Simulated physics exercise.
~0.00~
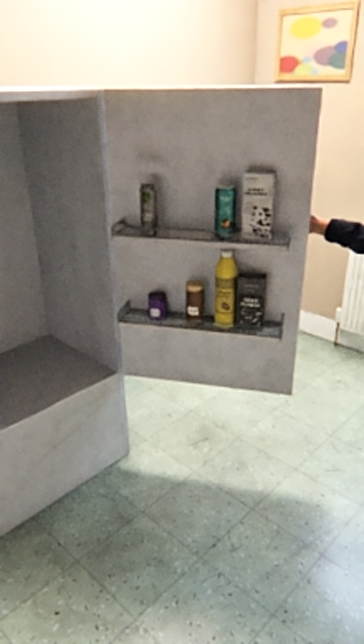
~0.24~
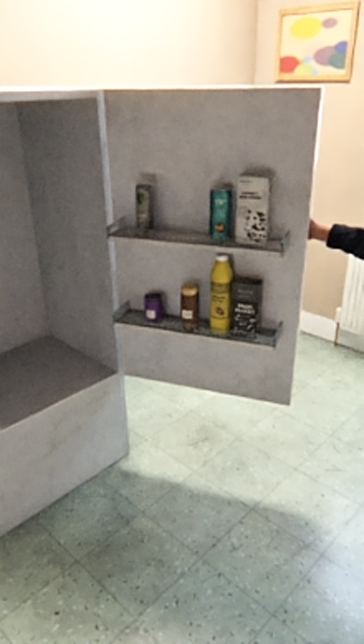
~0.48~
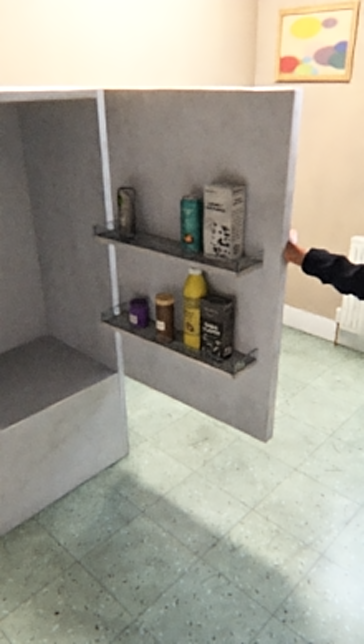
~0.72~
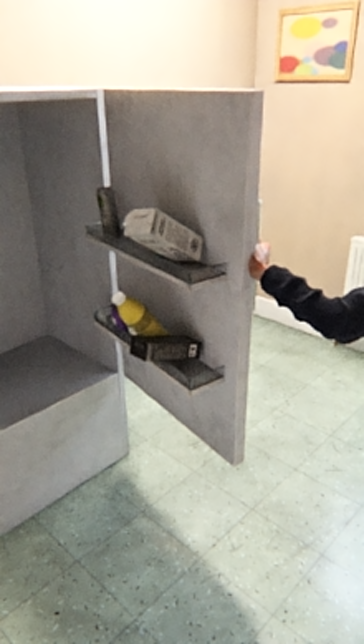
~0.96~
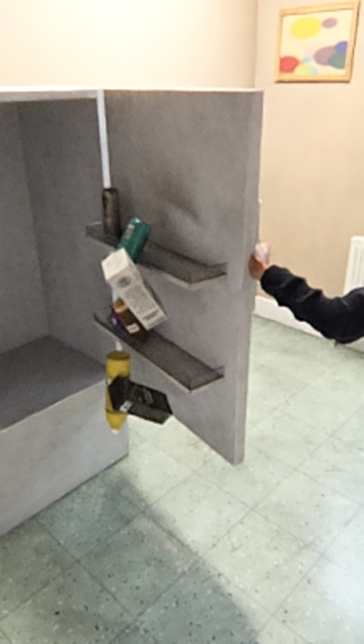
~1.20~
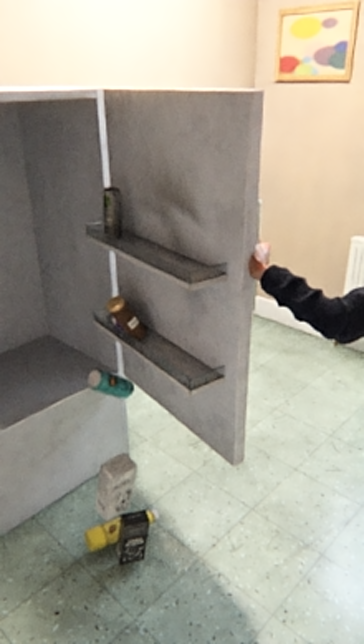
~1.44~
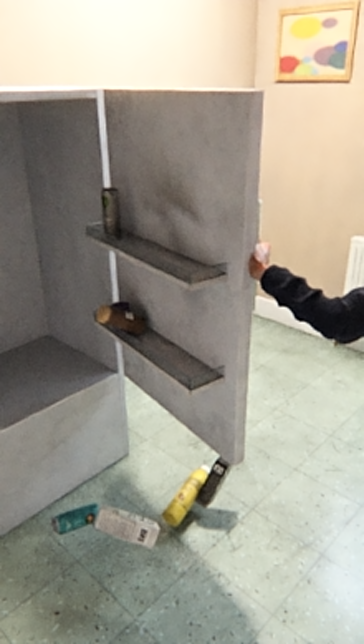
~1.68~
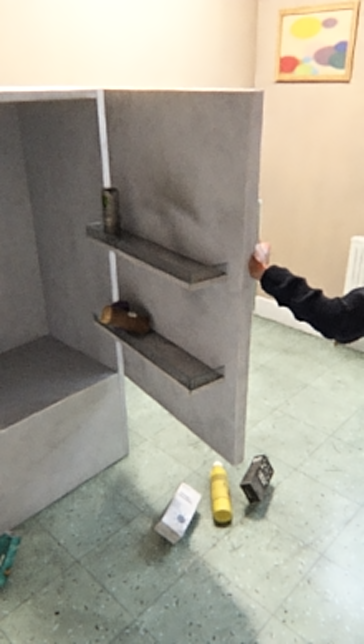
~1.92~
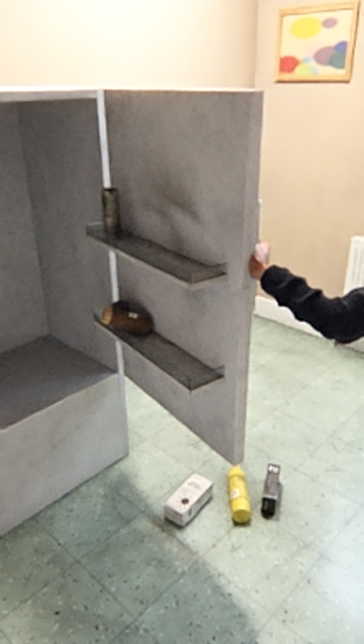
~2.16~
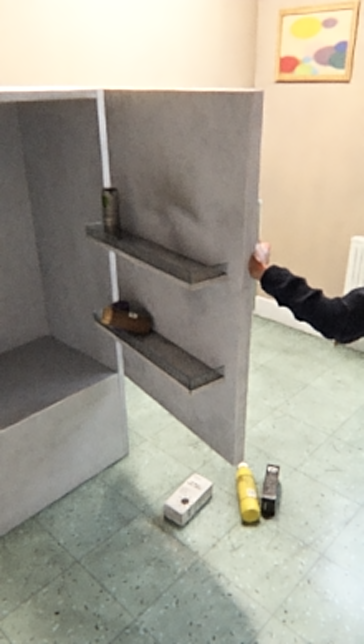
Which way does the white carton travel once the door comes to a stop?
It moves down, tumbling off the upper rack and past the lower one to the tiled floor.
